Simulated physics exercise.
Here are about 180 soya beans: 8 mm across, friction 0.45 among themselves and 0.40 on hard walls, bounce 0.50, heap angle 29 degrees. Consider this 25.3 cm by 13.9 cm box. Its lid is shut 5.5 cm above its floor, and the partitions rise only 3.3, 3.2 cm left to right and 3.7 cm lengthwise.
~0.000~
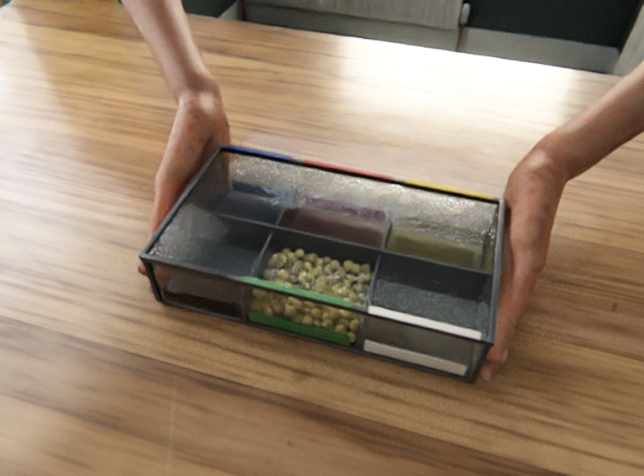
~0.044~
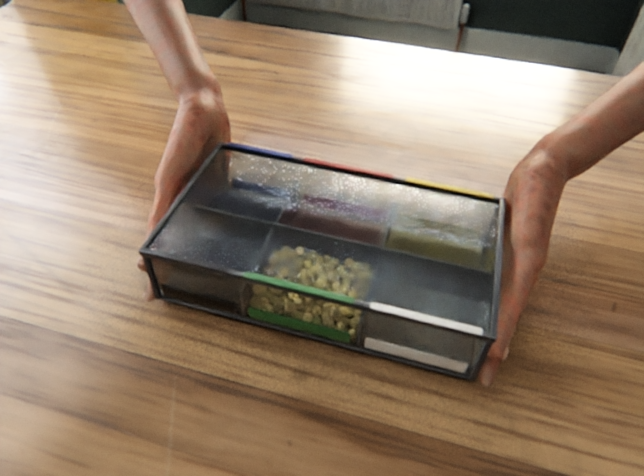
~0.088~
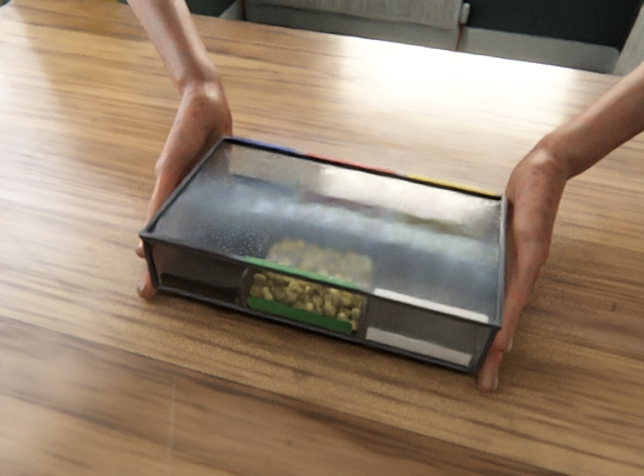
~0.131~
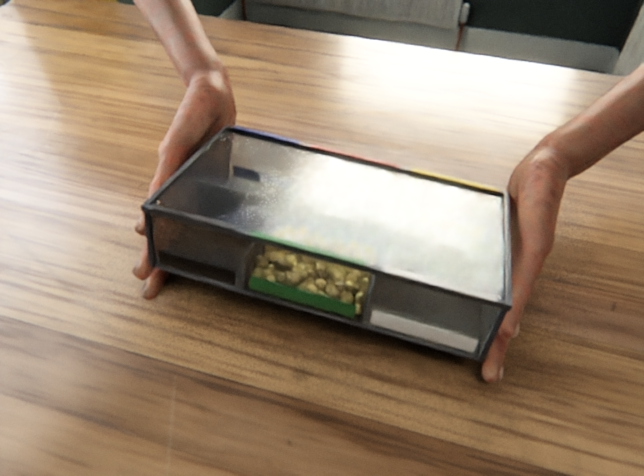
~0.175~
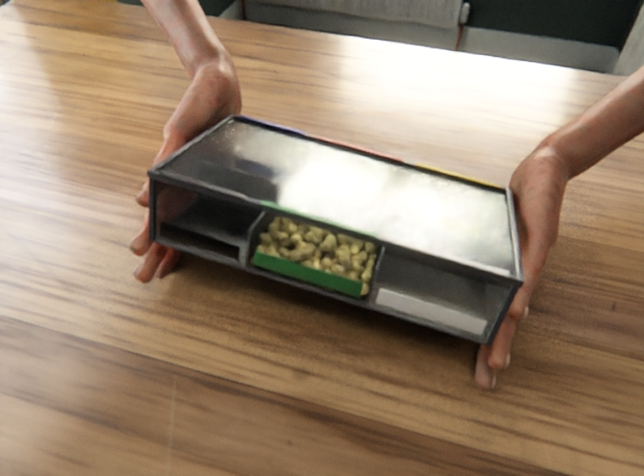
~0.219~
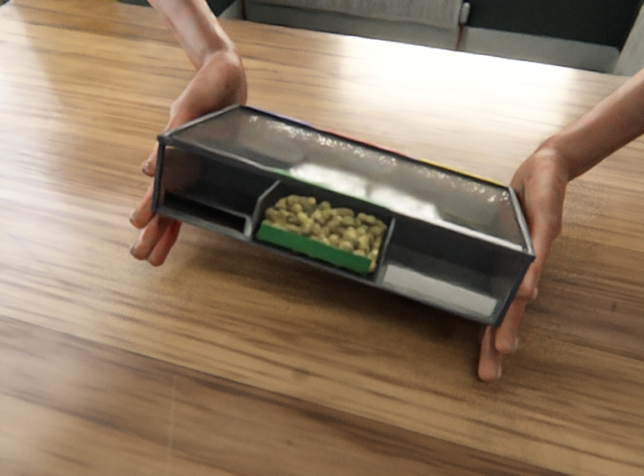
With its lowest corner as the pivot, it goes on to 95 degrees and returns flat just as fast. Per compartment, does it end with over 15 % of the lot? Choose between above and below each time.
Red compartment: Above, blue compartment: Below, green compartment: Above, yellow compartment: Above, white compartment: Below, black compartment: Below.
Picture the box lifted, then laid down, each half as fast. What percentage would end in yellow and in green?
In that case the yellow compartment would hold 40 per cent and the green one 35 per cent.
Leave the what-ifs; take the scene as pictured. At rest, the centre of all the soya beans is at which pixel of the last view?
Centre at rest, approx.: (373, 244) px.
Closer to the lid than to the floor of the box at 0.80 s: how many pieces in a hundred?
About 70 %.
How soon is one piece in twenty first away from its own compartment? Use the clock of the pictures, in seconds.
Around 0.65 seconds.
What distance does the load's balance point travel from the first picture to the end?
Roughly 7.5 cm.
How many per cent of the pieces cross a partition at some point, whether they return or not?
I'd put it at some 70 percent of the pieces.
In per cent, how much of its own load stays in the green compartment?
30 %.
Then, at 0.80 s, tilt 94 degrees; red 20 %, green 70 %, yellow 15 %.
After 1.18 s, tilt 40 degrees; red 30 %, green 30 %, yellow 40 %.
Then, at 1.65 s, tilt 0 degrees; red 30 %, green 30 %, yellow 40 %.
In the end, at 2.3 s, red 30 %, blue 0 %, green 30 %, yellow 40 %, white 0 %, black 0 %.
